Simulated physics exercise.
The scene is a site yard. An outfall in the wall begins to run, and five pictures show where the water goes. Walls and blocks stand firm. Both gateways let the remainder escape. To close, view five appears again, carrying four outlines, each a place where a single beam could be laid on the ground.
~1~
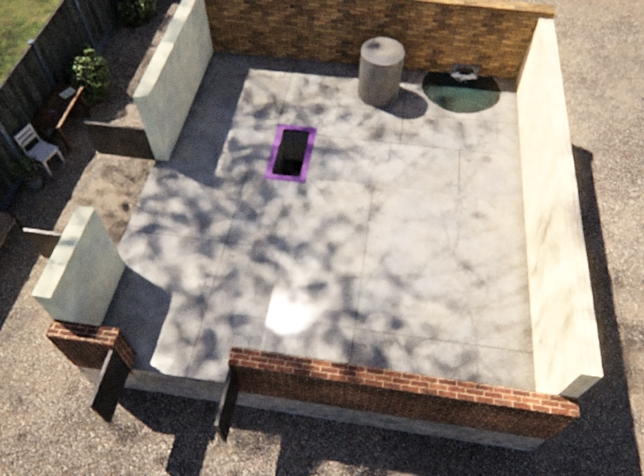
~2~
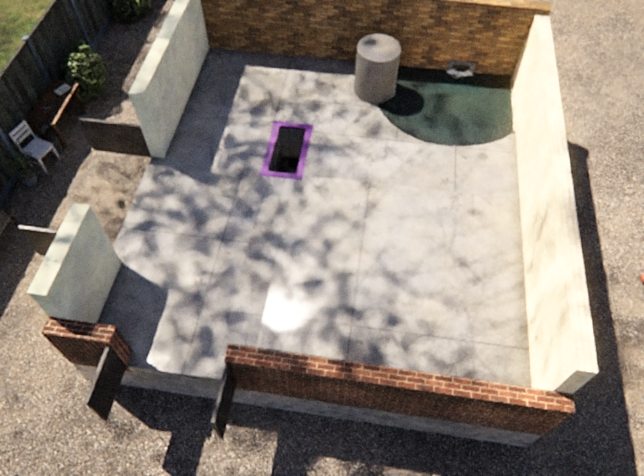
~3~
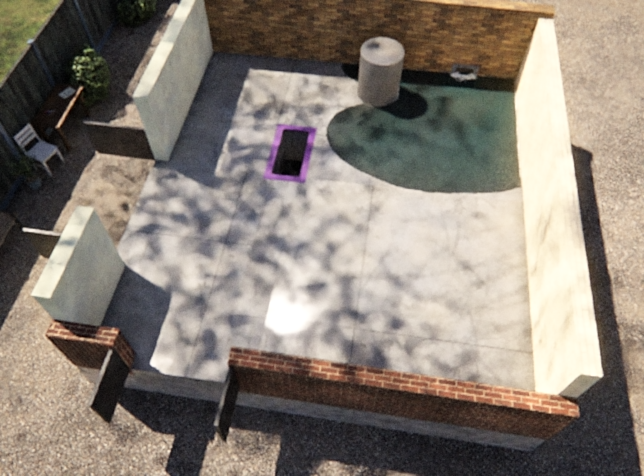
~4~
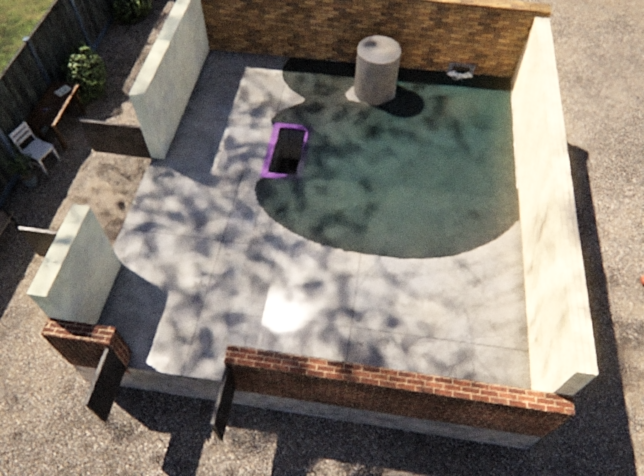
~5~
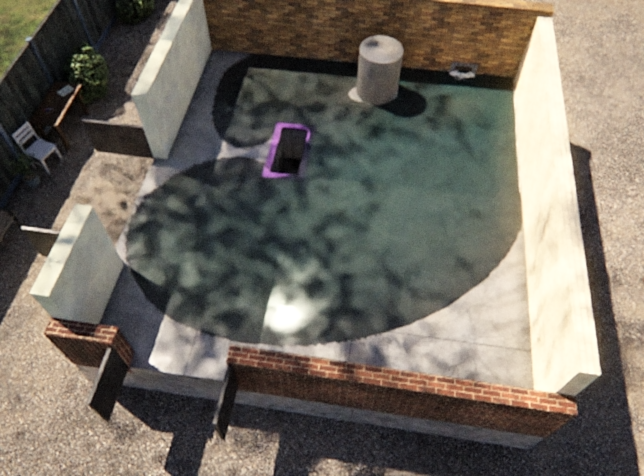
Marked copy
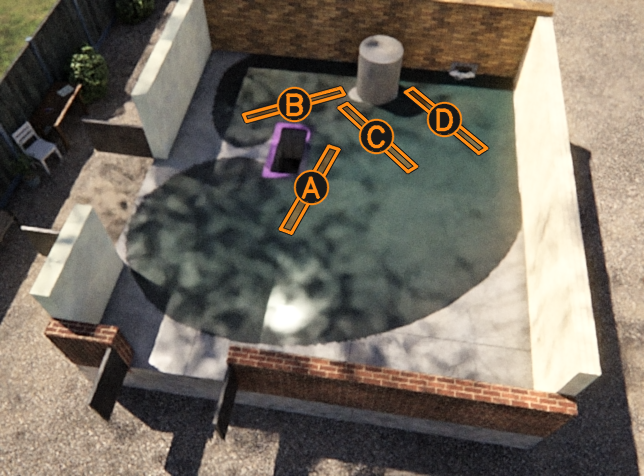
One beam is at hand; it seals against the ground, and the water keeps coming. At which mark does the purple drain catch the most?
The best spot is B.
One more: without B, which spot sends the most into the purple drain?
The answer is A.
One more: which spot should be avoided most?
That would be C.
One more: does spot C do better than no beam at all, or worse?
Spot C is worse.
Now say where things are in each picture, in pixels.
The first picture shows outfall at (465, 70); purple drain at (291, 152); open gate at (148, 210); open gate at (187, 361); front seen at (430, 98), 3 % of the ground wet; purple drain still dry.
The second picture shows front seen at (447, 142), 11 % of the ground wet; purple drain still dry.
The third picture shows front seen at (337, 148), 22 % of the ground wet; purple drain still dry.
The fourth picture shows front seen at (290, 223), 40 % of the ground wet; purple drain taking water.
The fifth picture shows front seen at (137, 271), 69 % of the ground wet; purple drain taking water.
On the marked copy, A from (285, 231) to (333, 147); B from (245, 118) to (342, 91); C from (343, 105) to (412, 169); D from (409, 90) to (482, 150).
If A is chosen, about 14 % of the stream goes into the purple drain, about 86 % out by the gates.
If B is chosen, about 24 % of the stream goes into the purple drain, about 76 % out by the gates.
If C is chosen, next to none of the stream goes into the purple drain, about 99 % out by the gates.
If D is chosen, about 8 % of the stream goes into the purple drain, about 92 % out by the gates.
